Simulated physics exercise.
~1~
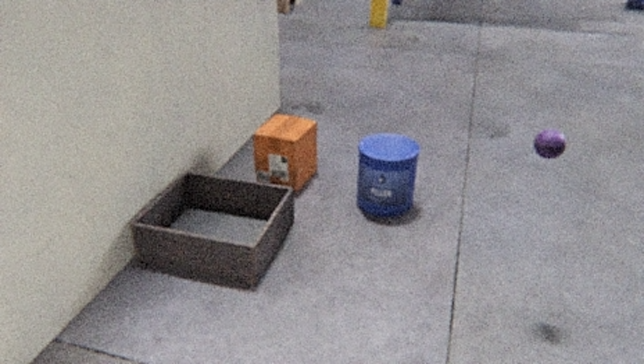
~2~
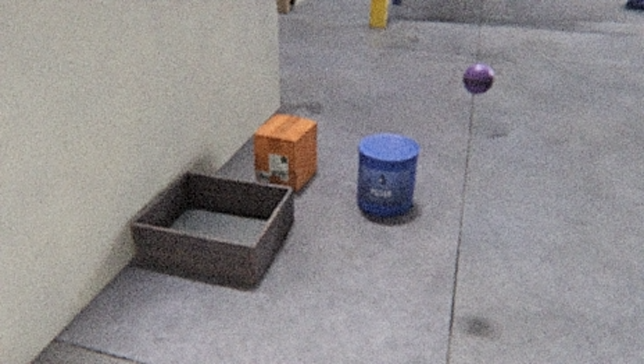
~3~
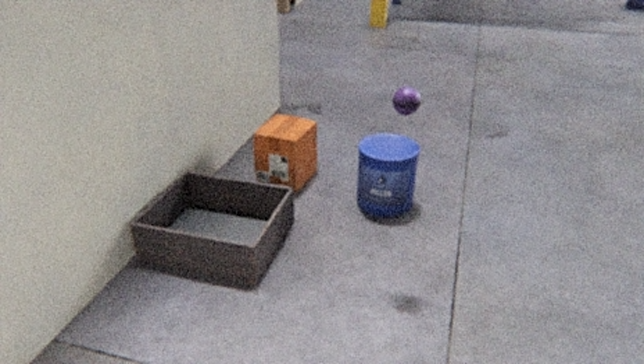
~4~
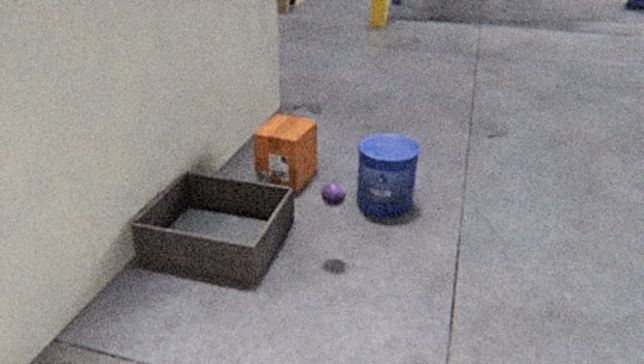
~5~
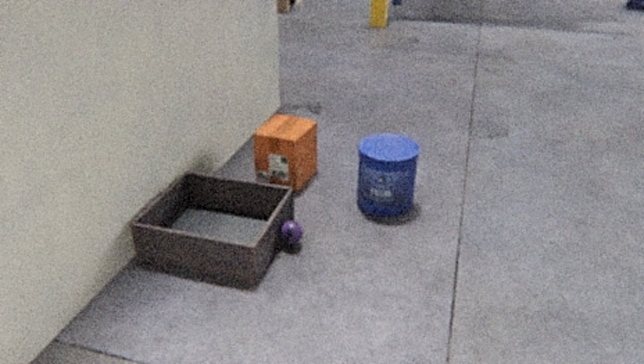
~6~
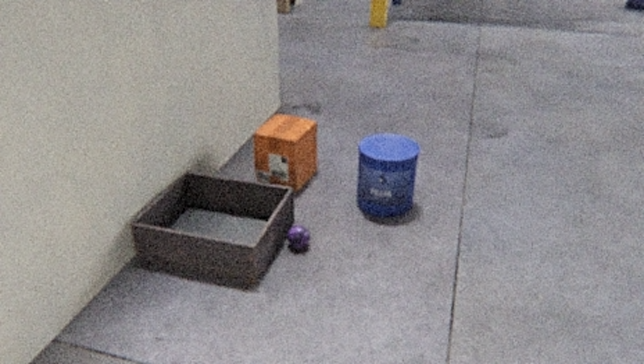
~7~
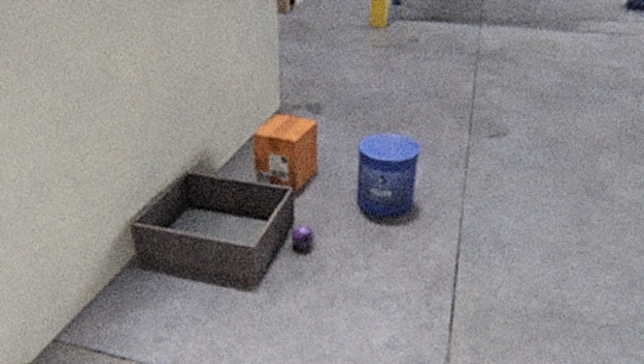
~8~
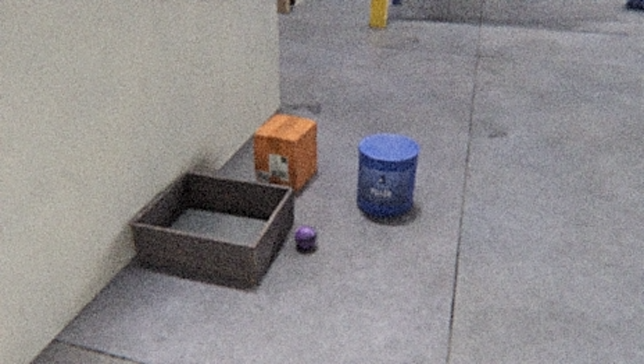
A purple ball flew in from the right, rose, then dropped leftward past a blue pail and an orange parcel, bumped the outer side of an empty open box, and edged back slightly before resting on the concrete floor just outside it.
